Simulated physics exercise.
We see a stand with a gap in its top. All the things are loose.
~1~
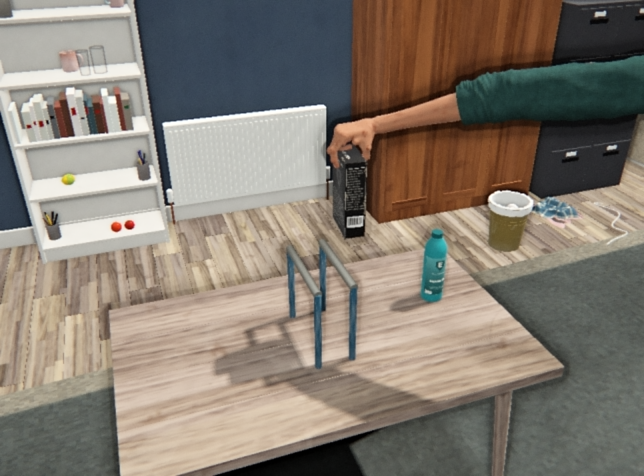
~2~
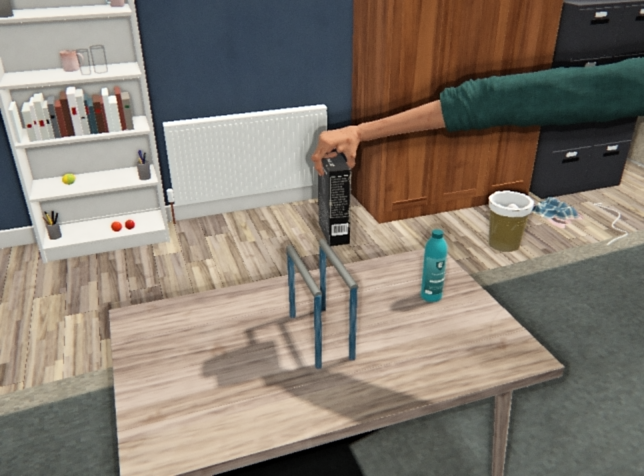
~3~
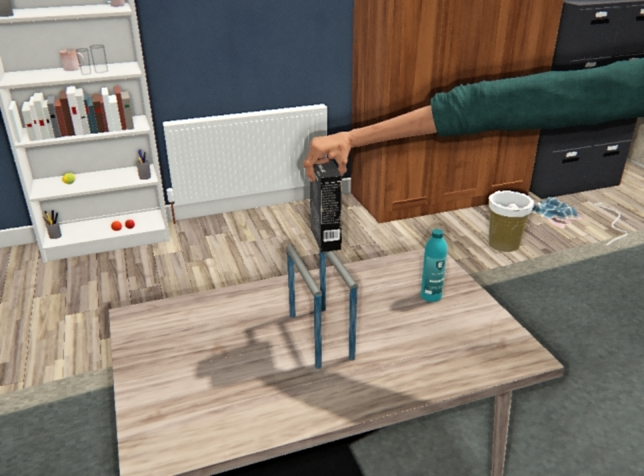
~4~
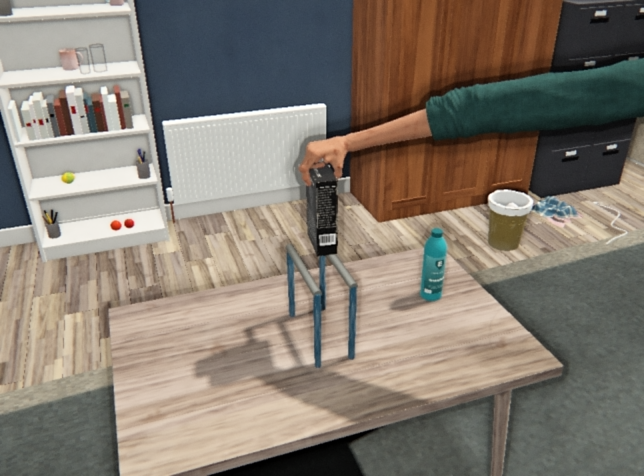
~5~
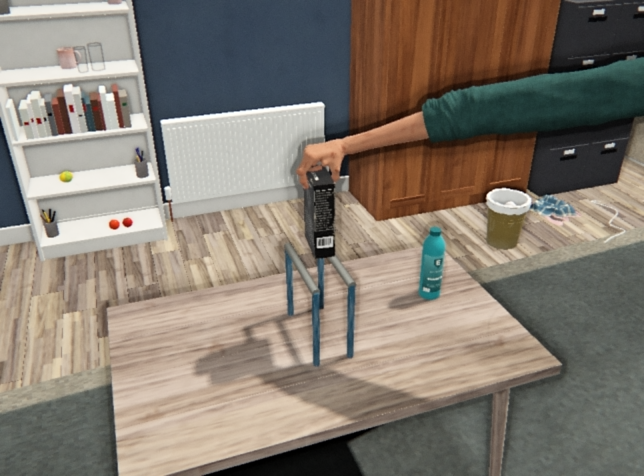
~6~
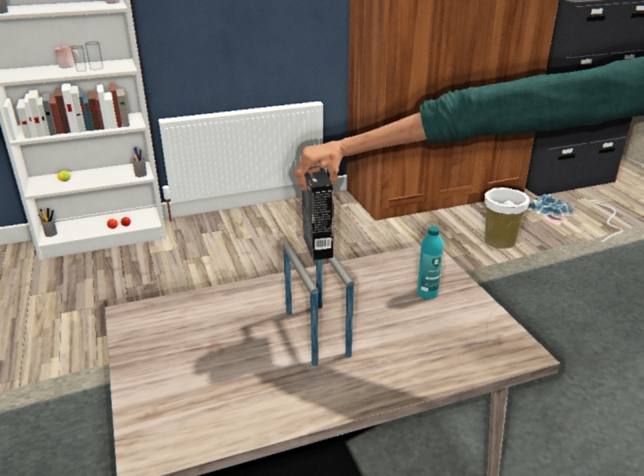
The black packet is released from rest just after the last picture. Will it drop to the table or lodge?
The packet goes down the gap.
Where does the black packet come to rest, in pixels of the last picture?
Near (315, 295).
Then, 0.20 s after the last picture, black packet slid a little near (318, 229).
Then, 0.40 s after the last picture, black packet tipped 6° from how it was near (318, 294).
Then, 0.50 s after the last picture, black packet tipped 8° from how it was near (319, 293).
Then, 1.10 s after the last picture, black packet slid well along near (315, 295).
At rest, moved from the start, black packet; turquoise bottle in place. Seen from the same camera at the end, black packet near (315, 295). The packet reaches the table.
